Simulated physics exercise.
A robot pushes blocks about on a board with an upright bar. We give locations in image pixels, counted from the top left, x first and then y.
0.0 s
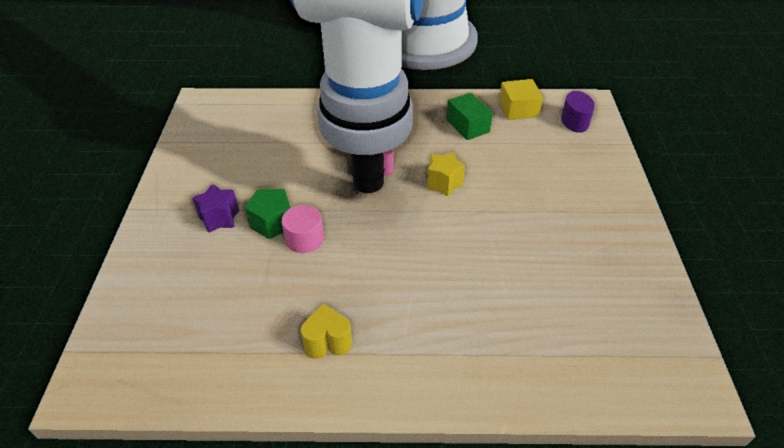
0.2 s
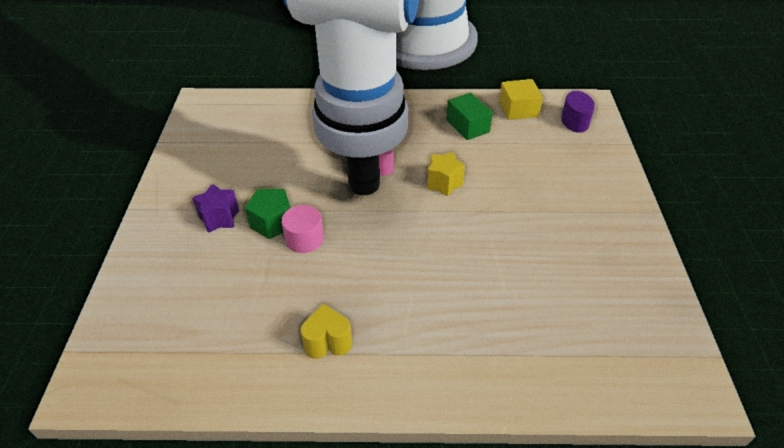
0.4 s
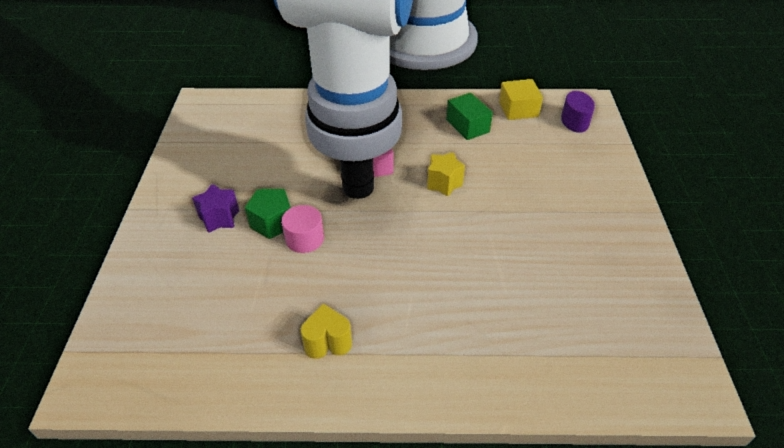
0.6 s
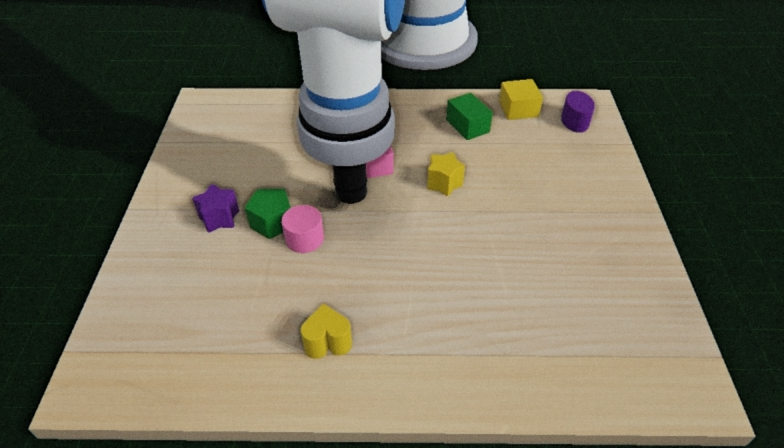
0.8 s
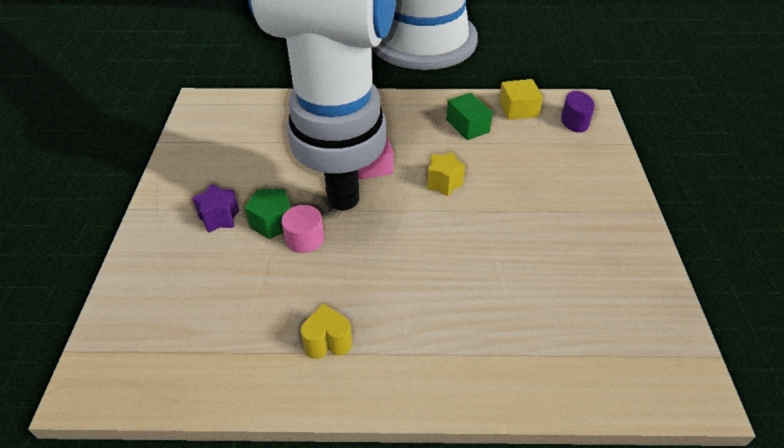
A robot arm moves its black bar left and slightly forward while the colourful blocks stay still.
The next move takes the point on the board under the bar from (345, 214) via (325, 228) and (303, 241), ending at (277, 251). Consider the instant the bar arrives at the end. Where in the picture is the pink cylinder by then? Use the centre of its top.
Final place: (241, 251).
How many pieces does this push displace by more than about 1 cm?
The count is one.
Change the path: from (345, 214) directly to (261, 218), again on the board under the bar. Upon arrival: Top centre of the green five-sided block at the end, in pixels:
It should be at (219, 207) by then.
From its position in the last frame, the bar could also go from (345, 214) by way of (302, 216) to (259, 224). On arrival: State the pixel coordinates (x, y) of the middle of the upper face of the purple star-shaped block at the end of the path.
It comes to (188, 198).
What follows on the original path. Halfway along, bar (311, 221); pink cylinder (278, 232).
At the end, bar (274, 238); green five-sided block unmoved; pink cylinder (241, 251).
